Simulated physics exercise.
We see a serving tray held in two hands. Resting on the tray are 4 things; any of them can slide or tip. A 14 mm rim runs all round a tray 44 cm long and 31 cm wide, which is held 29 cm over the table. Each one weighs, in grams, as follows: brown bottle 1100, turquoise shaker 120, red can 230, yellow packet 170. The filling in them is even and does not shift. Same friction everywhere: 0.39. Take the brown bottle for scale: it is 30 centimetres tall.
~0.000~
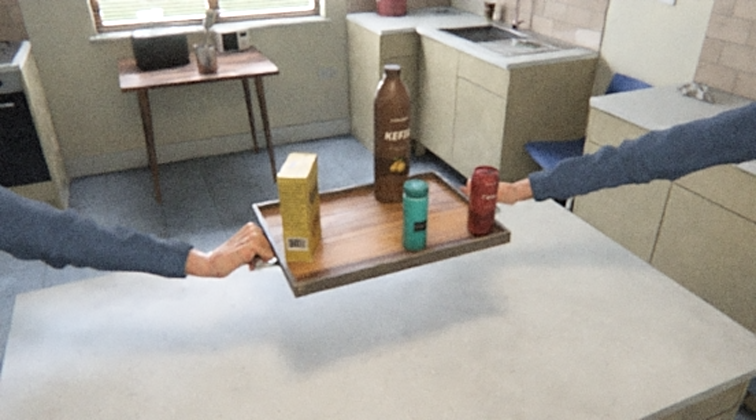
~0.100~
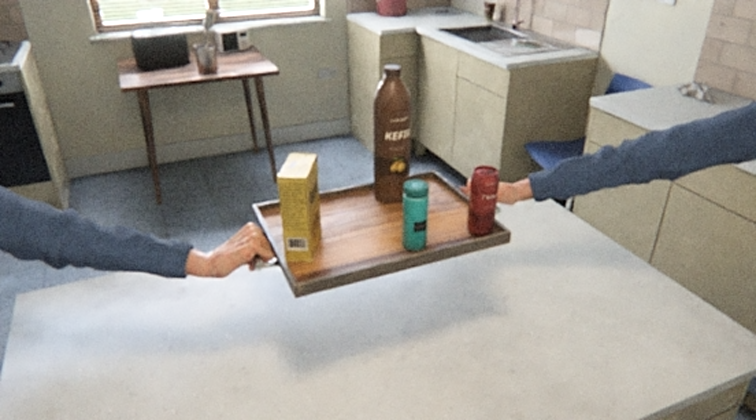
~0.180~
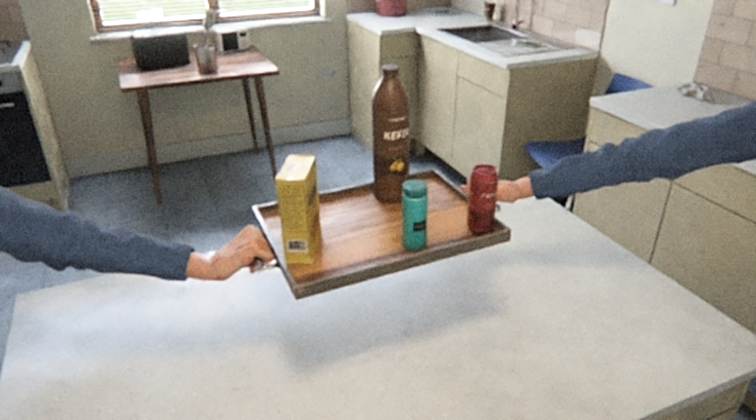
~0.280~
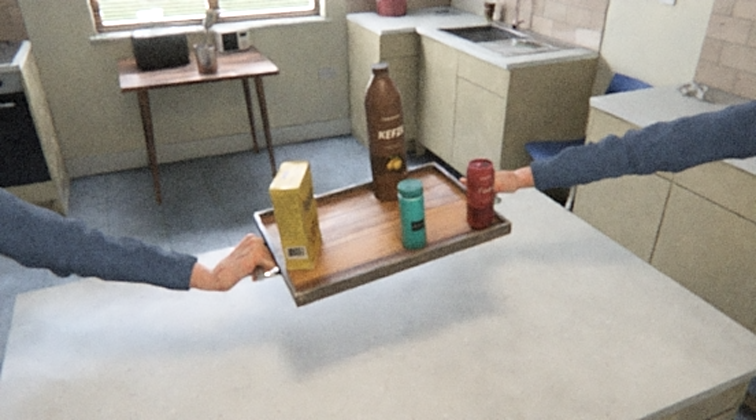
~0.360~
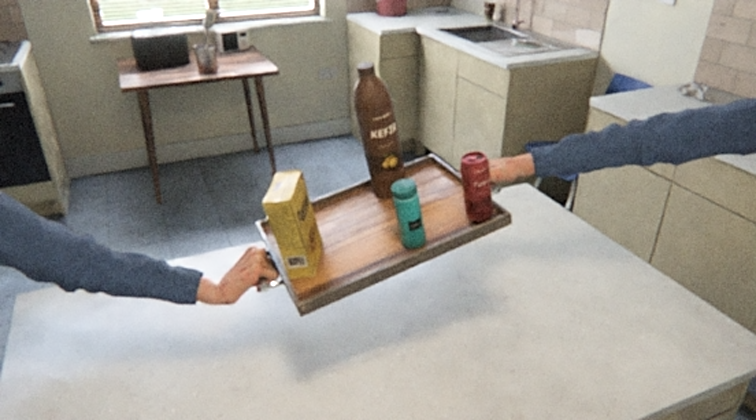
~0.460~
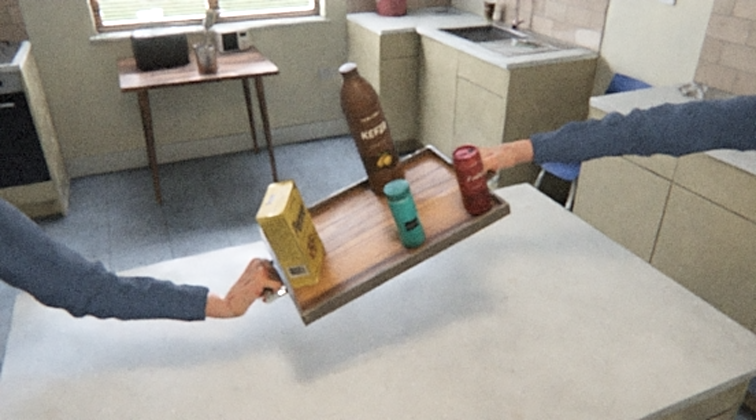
At the start, two hands hold a wooden tray level above a pale table, carrying a yellow packet, a brown bottle, a turquoise shaker and a red can. Then the left hand lowers and the right hand rises, tilting the tray steadily down to the left as the items lean with it.
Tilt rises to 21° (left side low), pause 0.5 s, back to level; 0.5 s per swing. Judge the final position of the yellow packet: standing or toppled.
Toppled.
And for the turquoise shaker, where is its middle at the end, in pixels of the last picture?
Near (324, 256).
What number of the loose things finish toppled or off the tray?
The number here is 4.
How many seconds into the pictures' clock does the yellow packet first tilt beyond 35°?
Answer: About 0.8 s.
Around 0.76 s, tray tilted 21°, left edge down; yellow packet tipped 19° against what carries it near (278, 241); brown bottle tipped 41° against what carries it; turquoise shaker tipped 31° against what carries it.
Around 0.96 s, tray tilted 21°, left edge down; yellow packet now off the tray; brown bottle on its side; turquoise shaker on its side.
Around 1.06 s, tray tilted 21°, left edge down; brown bottle on its side; turquoise shaker on its side; red can on its side.
Around 1.36 s, tray tilted 10°, left edge down; brown bottle on its side; turquoise shaker on its side; red can on its side.
Finally (2.1 s), off the tray and tipped over, yellow packet; on their side or leaning hard on the tray, brown bottle, turquoise shaker and red can. In the last view, yellow packet near (175, 348).
